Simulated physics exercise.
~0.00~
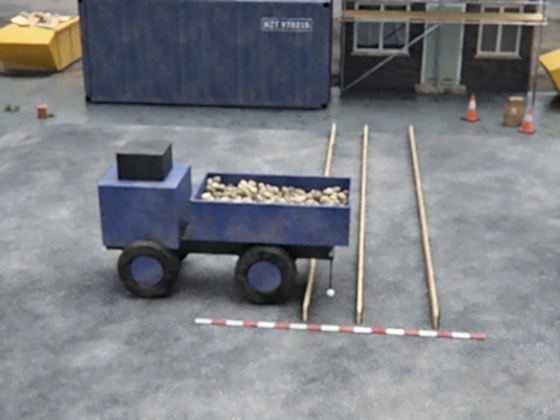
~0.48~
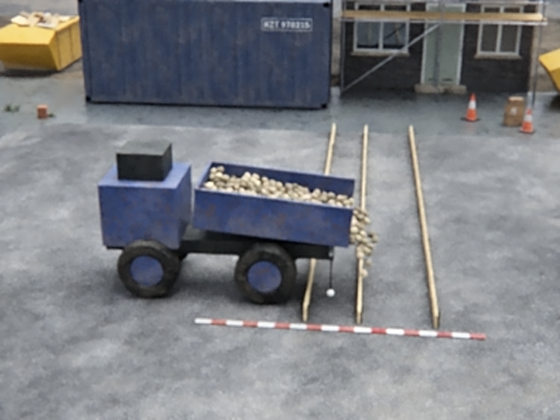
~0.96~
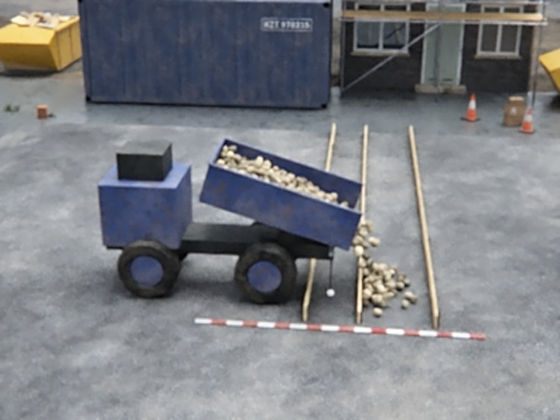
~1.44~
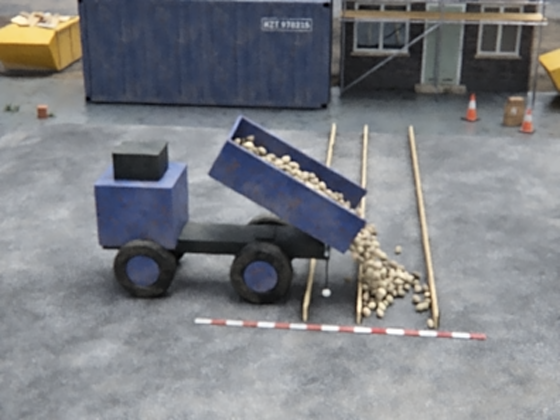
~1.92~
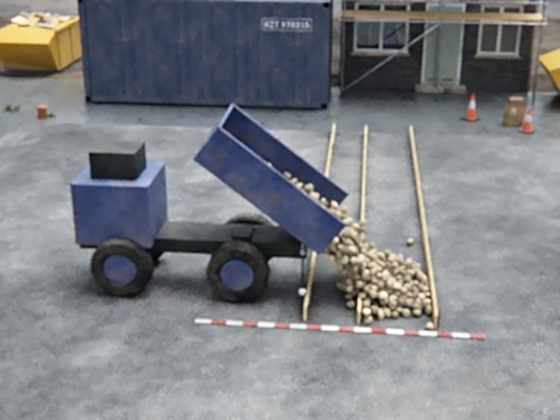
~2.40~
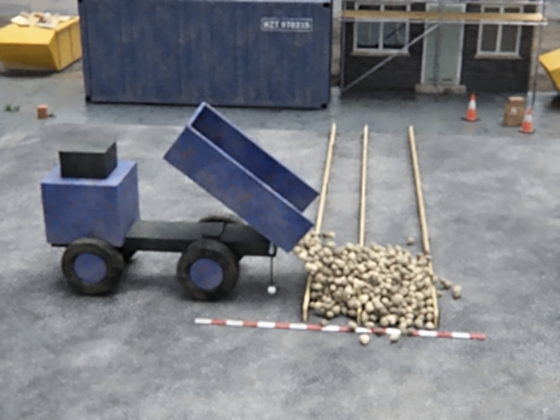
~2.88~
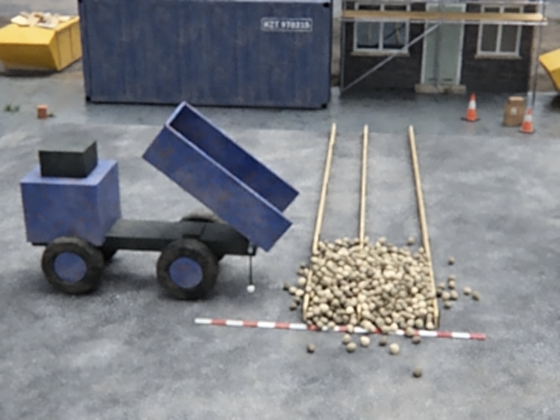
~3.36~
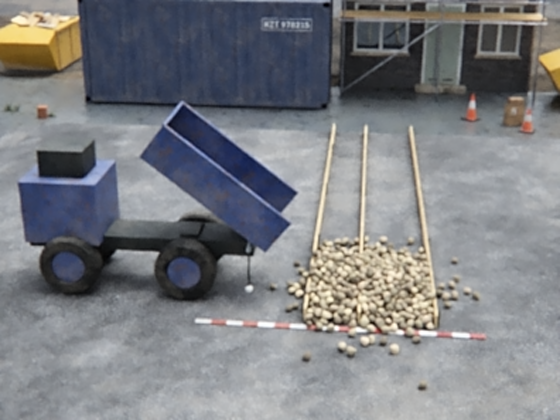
In the video, a blue toy-like truck tips its bed, spilling round pale stones between wooden boards on grey ground, then rolls left with the bed still raised, leaving the empty bed tilted and the stones heaped across both bays, a few scattered beyond the red-and-white staff.
